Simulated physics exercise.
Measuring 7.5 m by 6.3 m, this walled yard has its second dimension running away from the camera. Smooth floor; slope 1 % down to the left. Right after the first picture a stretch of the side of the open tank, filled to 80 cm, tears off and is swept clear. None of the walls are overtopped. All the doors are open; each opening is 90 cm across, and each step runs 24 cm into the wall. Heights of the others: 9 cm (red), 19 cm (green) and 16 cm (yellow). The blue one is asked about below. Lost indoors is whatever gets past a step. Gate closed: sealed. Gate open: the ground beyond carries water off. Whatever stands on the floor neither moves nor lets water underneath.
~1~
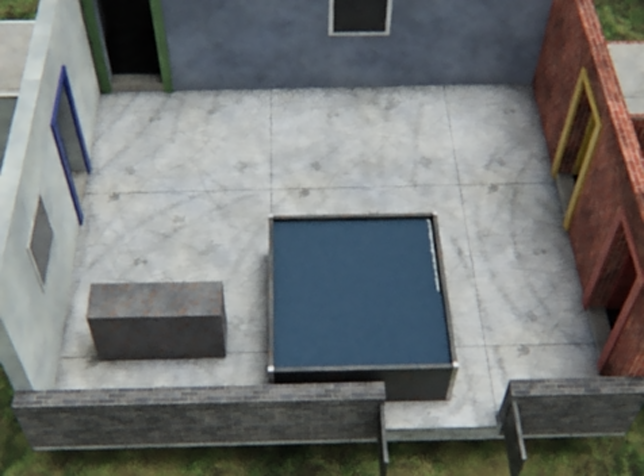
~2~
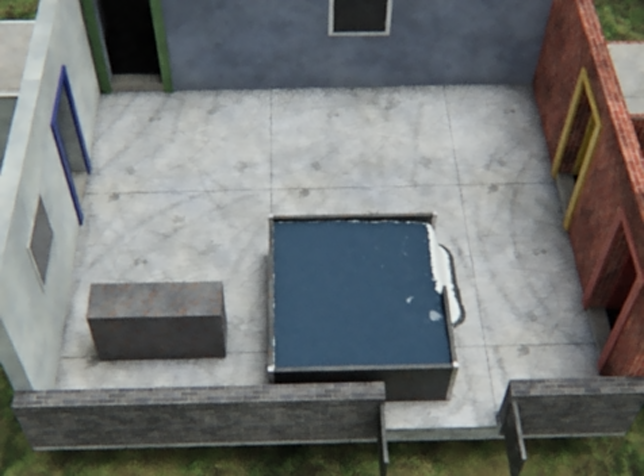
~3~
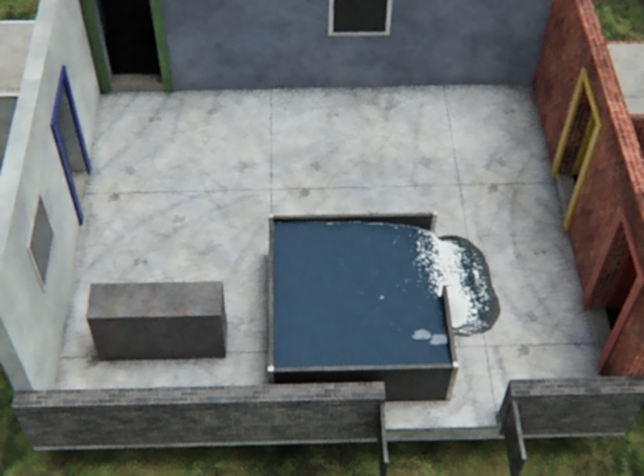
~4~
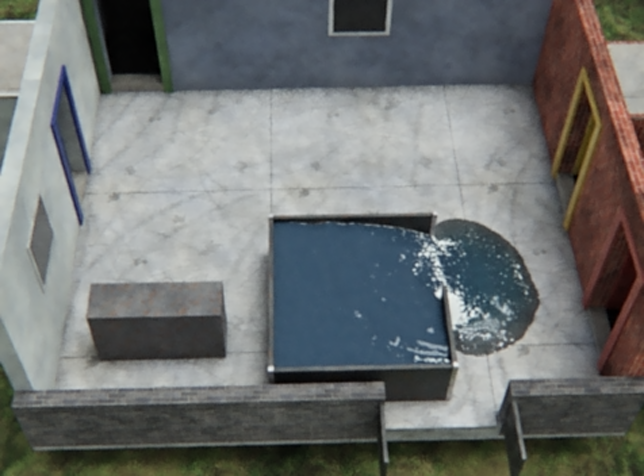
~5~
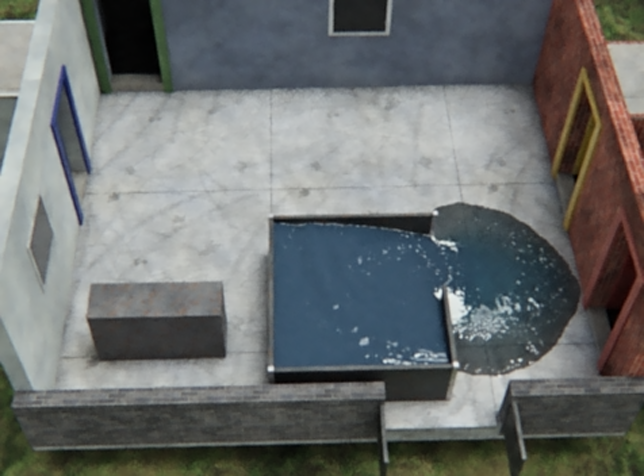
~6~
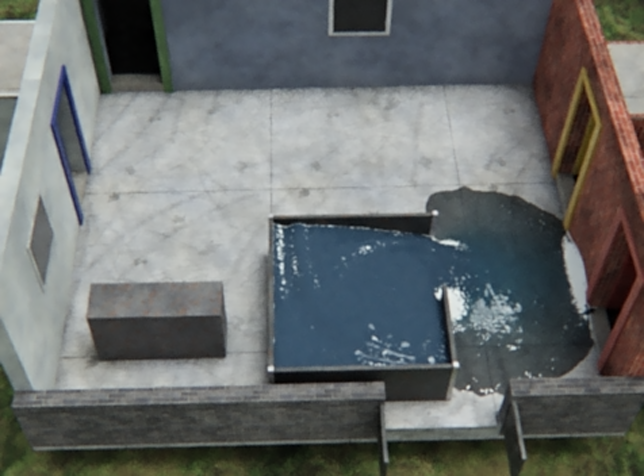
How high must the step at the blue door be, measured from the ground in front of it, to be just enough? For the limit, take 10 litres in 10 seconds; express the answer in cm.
About 11.5 cm.
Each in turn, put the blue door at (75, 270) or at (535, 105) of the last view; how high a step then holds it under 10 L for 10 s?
Around 6.0 and 28 cm respectively.
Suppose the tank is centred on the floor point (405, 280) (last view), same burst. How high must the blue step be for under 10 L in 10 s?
10.5 cm or thereabouts.
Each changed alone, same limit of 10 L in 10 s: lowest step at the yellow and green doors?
You'd want about 30 centimetres at yellow and about 13.0 centimetres at green.
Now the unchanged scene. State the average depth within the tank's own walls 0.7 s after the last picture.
The mean depth is roughly 58 cm.
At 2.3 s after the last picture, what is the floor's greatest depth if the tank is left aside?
40 cm.
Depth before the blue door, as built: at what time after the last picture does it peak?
Roughly at 7.5 s.
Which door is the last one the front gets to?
I'd say the blue one.
Then, 0.7 s after the last picture water covers 20 % of the floor, deepest (48 cm) near (572, 275); it has not reached the blue door.
Then, 2.3 s after the last picture water covers 30 % of the floor, deepest (40 cm) near (603, 406); it has not reached the blue door.
Then, 9.3 s after the last picture water covers 95 % of the floor, deepest (19 cm) near (50, 422); 13 cm at the blue door, 34 litres in over its 9 cm step.
At the blue door as built, the water peaked near 15 cm, 7.7 s after the last picture.
With a step of 10.5 cm, 18 litres would have come in within the 10 s; with 14 cm, 0 litres. So under 10 litres takes about 11.5 cm.
